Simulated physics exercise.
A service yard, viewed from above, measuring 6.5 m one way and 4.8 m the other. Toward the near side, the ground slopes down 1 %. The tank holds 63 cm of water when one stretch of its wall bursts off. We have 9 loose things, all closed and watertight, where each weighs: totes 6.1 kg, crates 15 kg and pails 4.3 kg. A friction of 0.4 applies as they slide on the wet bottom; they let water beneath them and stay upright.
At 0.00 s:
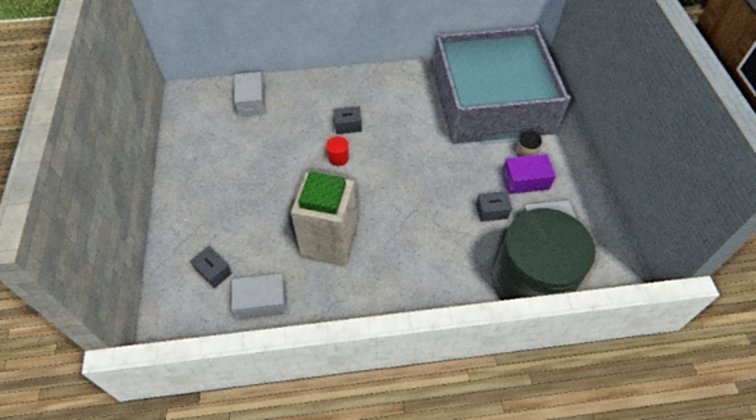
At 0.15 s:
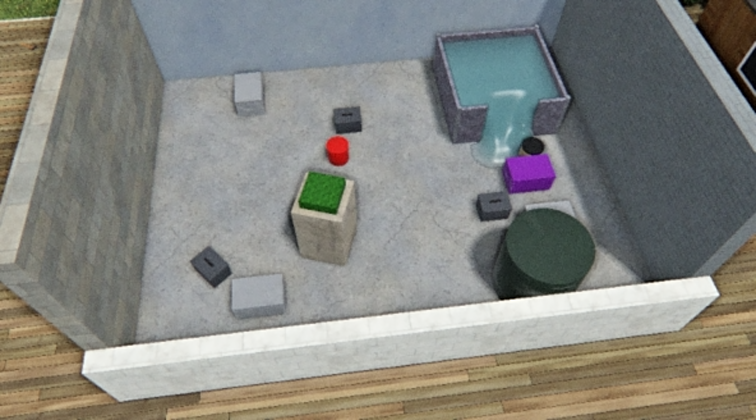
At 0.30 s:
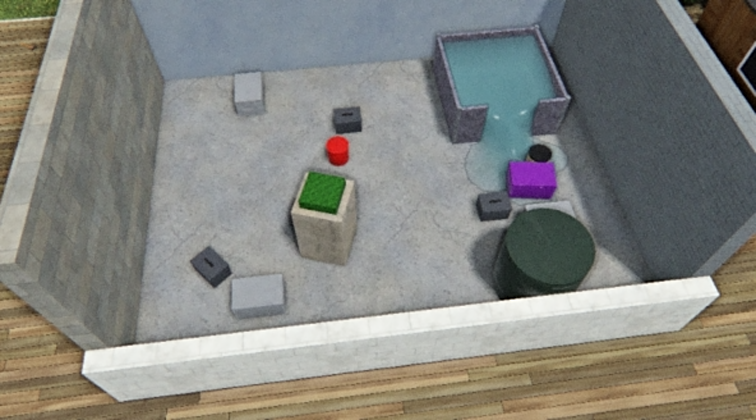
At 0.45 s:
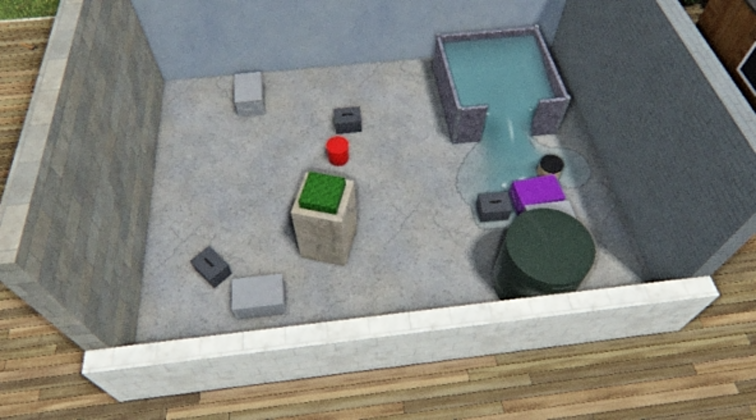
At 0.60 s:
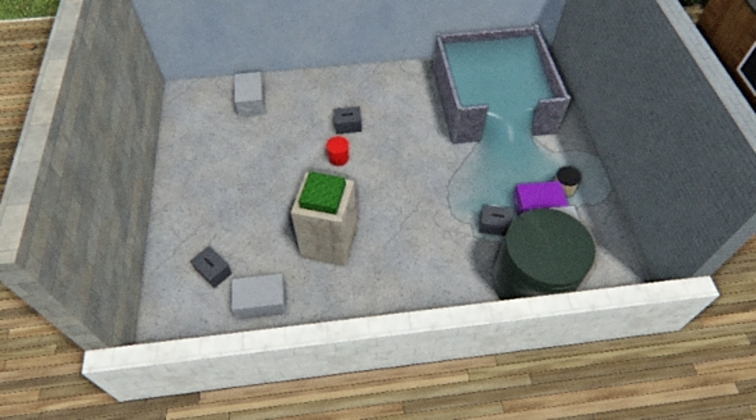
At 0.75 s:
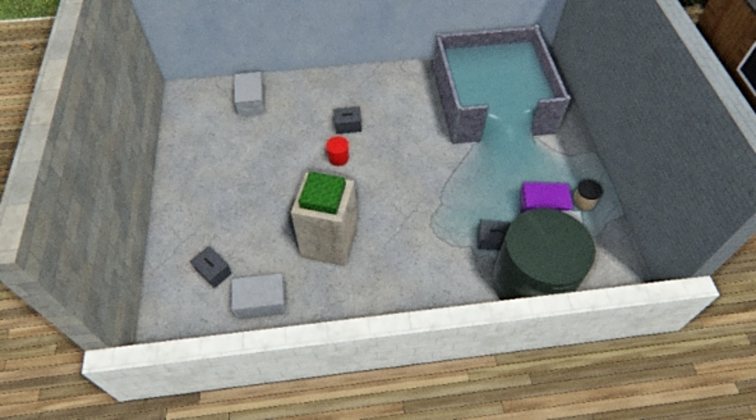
Water bursts through a gap in the near wall of a stone tank at the upper right of a walled yard, seen from above. A purple crate, a dark-topped pail and dark crates sit near a big green drum, with a red pail and green-topped block mid-yard. The water spreads nearward, shifting the pail rightward and the purple crate slightly, while the camera stays still.
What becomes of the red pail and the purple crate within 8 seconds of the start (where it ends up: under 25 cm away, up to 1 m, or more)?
In the end, the red pail is essentially where it was and the purple crate has travelled well away.
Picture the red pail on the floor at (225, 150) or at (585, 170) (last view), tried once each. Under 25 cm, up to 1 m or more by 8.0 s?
Taken in turn, it stays almost motionless and then is carried a long way.
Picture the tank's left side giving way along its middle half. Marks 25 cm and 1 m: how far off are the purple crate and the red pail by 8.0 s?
Purple crate: Essentially stationary; red pail: Displaced far.
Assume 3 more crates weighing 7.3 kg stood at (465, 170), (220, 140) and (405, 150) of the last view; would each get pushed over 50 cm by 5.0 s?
In the order listed: Across the line; behind the line; behind the line.
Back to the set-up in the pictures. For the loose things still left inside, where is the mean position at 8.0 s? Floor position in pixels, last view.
The average lands around (364, 156).
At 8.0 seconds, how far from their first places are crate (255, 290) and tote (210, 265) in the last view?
Lab note - net shifts in order: 150 cm; 140 cm.
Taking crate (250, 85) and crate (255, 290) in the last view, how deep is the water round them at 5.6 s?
Roughly 1 and 6 cm.
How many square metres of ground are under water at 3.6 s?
Somewhere around 16 m2, roughly.
After 1.6 s the red pail is near (337, 145), 0.0 m from its start, aground; the purple crate is near (622, 224), 1.4 m from its start, afloat; 4 afloat.
After 3.6 s the red pail is near (337, 145), 0.0 m from its start, aground; the purple crate is near (601, 173), 0.9 m from its start, afloat; 4 afloat.
After 5.6 s the red pail is near (337, 145), 0.0 m from its start, aground; the purple crate is near (573, 98), 1.5 m from its start, aground; 3 afloat.
After 8.0 s the red pail is near (337, 145), 0.0 m from its start, aground; the purple crate is near (546, 45), 2.5 m from its start, afloat; 4 afloat.
